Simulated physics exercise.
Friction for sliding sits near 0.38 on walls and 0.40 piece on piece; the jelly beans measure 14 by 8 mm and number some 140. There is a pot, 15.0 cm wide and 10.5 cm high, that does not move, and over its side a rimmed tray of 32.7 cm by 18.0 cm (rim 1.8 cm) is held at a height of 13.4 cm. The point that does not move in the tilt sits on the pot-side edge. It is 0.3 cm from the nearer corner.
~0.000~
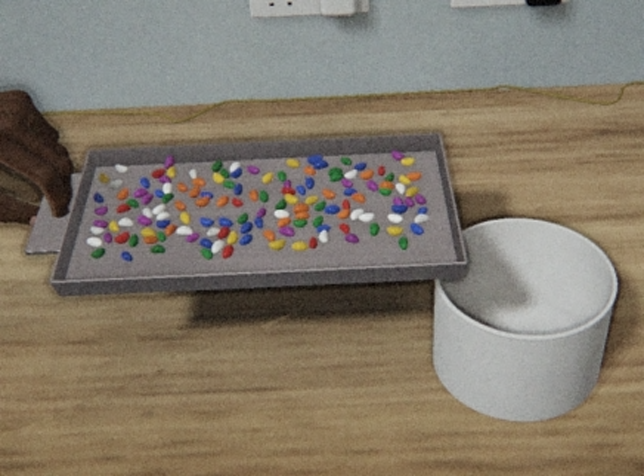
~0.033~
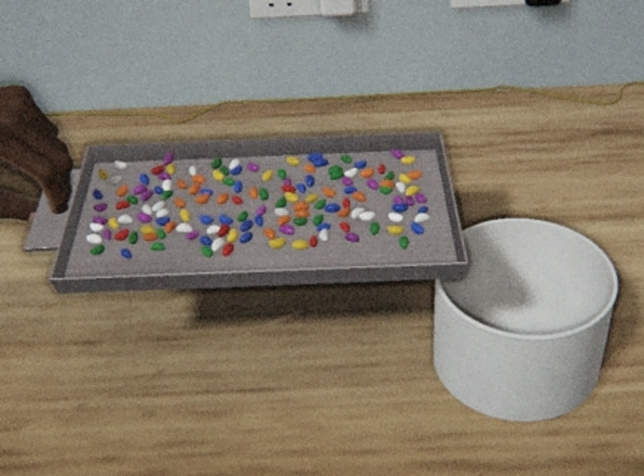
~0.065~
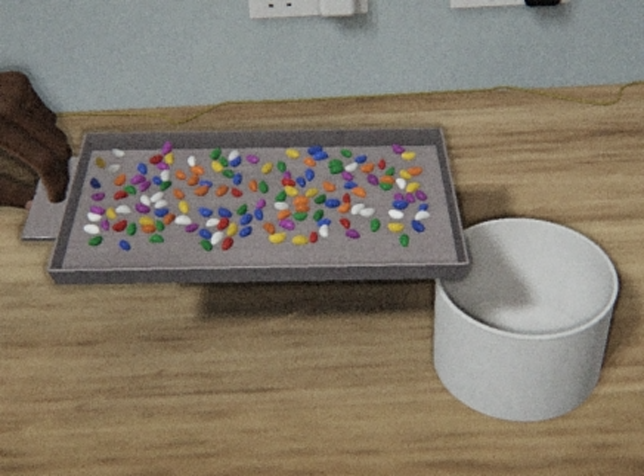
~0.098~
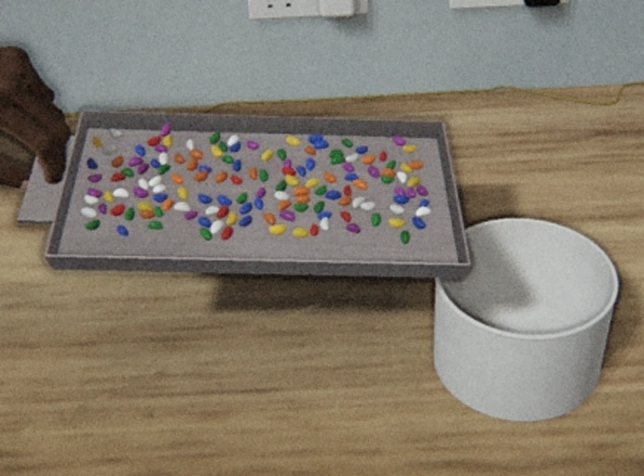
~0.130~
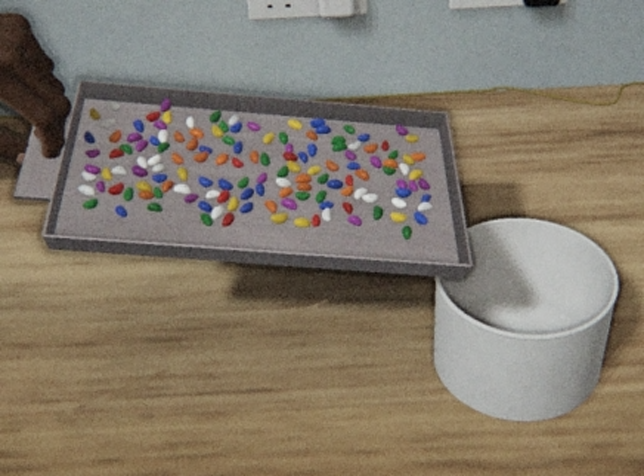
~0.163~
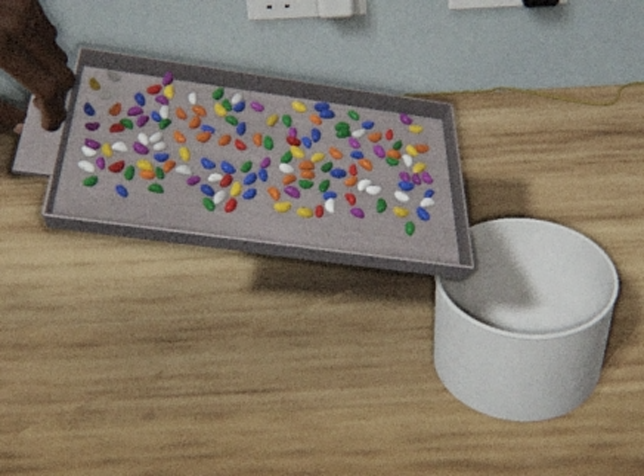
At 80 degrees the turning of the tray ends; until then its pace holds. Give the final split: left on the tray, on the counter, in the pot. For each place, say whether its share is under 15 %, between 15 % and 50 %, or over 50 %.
My prediction: Left on the tray: Probably a low amount; counter: Probably over half of it; pot: Probably an intermediate amount.
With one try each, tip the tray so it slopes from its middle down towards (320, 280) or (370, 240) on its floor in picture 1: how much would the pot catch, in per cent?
First try: Around 5 percent; second try: Around 65 percent.
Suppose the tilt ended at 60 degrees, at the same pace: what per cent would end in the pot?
Result: Close to 25 %.
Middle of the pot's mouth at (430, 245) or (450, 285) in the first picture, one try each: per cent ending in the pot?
That gives roughly 0 per cent and then 25 per cent.
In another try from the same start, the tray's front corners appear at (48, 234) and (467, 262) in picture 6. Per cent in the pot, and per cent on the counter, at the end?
Pot 55, counter 30.
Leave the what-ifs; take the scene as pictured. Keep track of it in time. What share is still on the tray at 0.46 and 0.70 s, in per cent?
Earlier moment 100, later moment 10.
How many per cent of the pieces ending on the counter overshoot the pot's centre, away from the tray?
80 %.
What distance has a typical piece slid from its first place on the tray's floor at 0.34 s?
By then it sits near 2 cm from where it began.
After 0.34 s, tilt 52 degrees; the tray holds 100 %, the pot 0 %.
After 0.46 s, tilt 73 degrees; the tray holds 100 %, the pot 0 %.
Then, at 0.70 s, tilt 80 degrees; the tray holds 10 %, the pot 30 %.
By 2.1 s all is still; tray 5 %, counter 60 %, pot 35 %.
